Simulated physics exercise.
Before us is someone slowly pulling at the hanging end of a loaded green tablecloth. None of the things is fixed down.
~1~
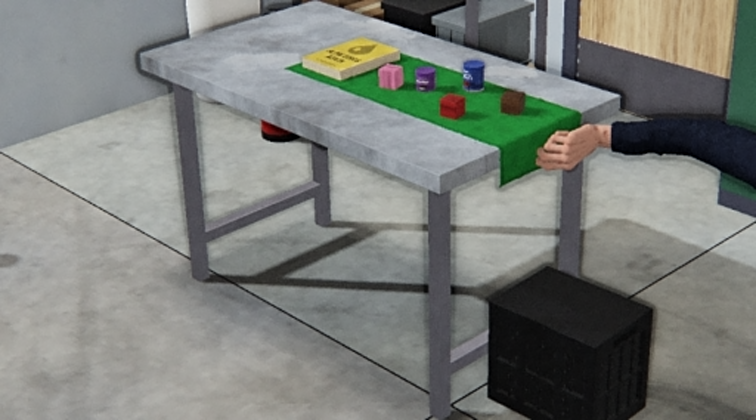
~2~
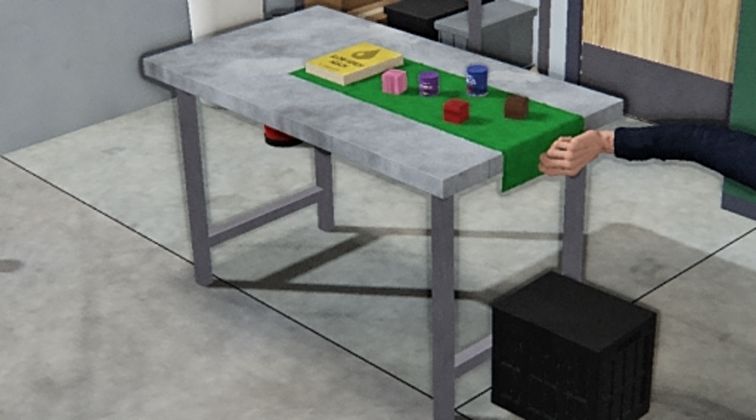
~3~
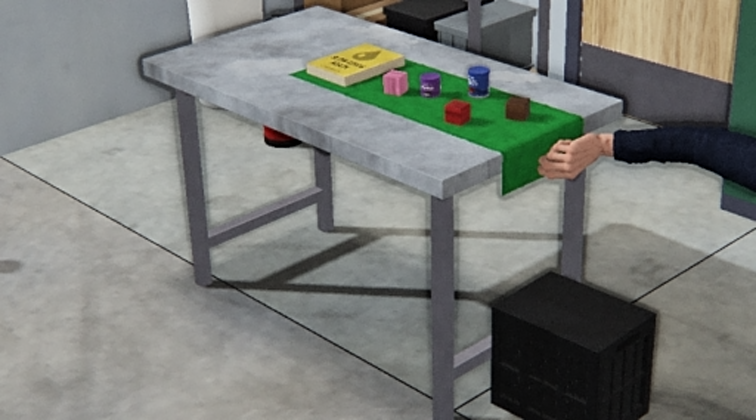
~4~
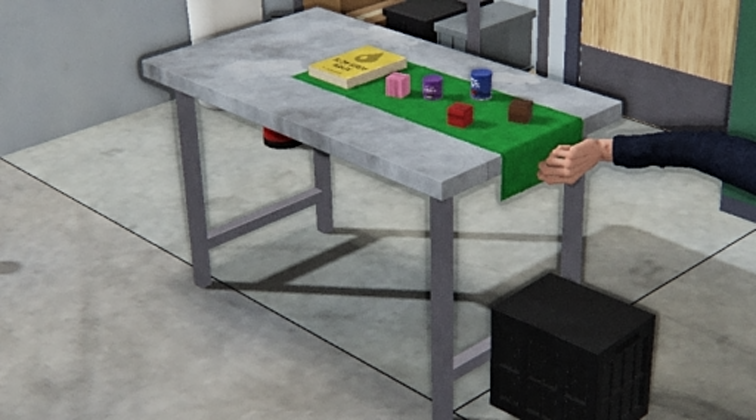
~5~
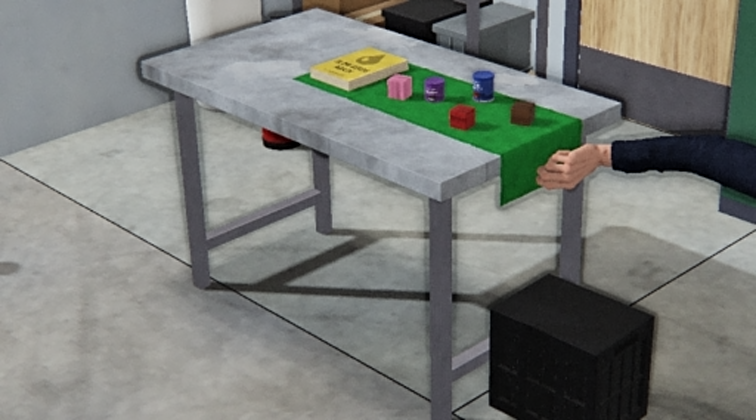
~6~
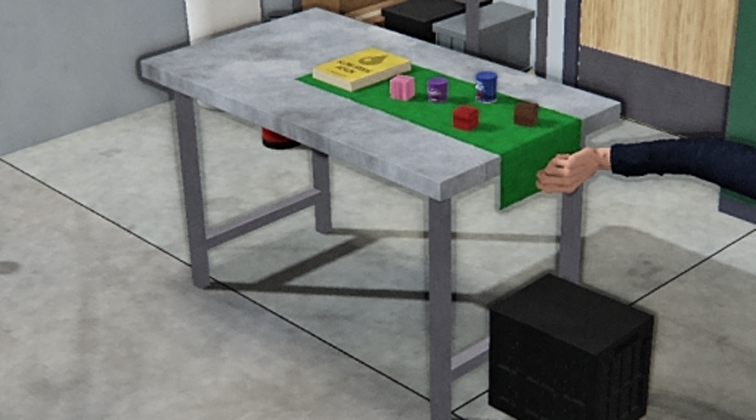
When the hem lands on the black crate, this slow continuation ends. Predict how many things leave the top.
I predict three.
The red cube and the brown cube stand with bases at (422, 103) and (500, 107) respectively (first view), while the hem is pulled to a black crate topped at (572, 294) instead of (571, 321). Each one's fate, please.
The red cube ends up still on top and the brown cube ends up off the top.
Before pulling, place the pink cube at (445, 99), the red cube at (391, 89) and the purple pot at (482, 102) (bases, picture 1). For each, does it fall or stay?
Here's how it goes: The pink cube ends up down, the red cube makes it through, and the purple pot ends up down.
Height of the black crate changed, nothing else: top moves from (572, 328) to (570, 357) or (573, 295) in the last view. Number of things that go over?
It comes to 4 and 2 over the edge.
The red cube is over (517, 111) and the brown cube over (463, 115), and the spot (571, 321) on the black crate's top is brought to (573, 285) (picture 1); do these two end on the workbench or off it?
Result - the red cube comes off, and the brown cube comes off.
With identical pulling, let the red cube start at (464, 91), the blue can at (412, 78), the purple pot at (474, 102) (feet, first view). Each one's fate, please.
Red cube dropped, blue can kept, purple pot dropped.
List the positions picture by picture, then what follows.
The first frame shows hem (499, 188); brown cube (513, 95); red cube (453, 98); blue can (474, 64); purple pot (426, 70); pink cube (391, 68); top of the crate (571, 321).
The second frame shows hem (501, 192); brown cube (516, 99).
The third frame shows hem (502, 196); red cube (458, 104).
The fourth frame shows hem (501, 201); blue can (482, 72); top of the crate (573, 327).
The fifth frame shows hem (500, 207); purple pot (435, 80).
The sixth frame shows hem (500, 210); brown cube (526, 106); red cube (466, 109); blue can (487, 75); purple pot (438, 81); pink cube (402, 79).
Soon after, hem near (541, 223); brown cube gone.
After that, hem near (541, 262); brown cube and red cube gone.
And then, hem on the crate; brown cube, red cube and blue can gone.
In the end, hem on the crate; brown cube, red cube and blue can gone. It carries off three.
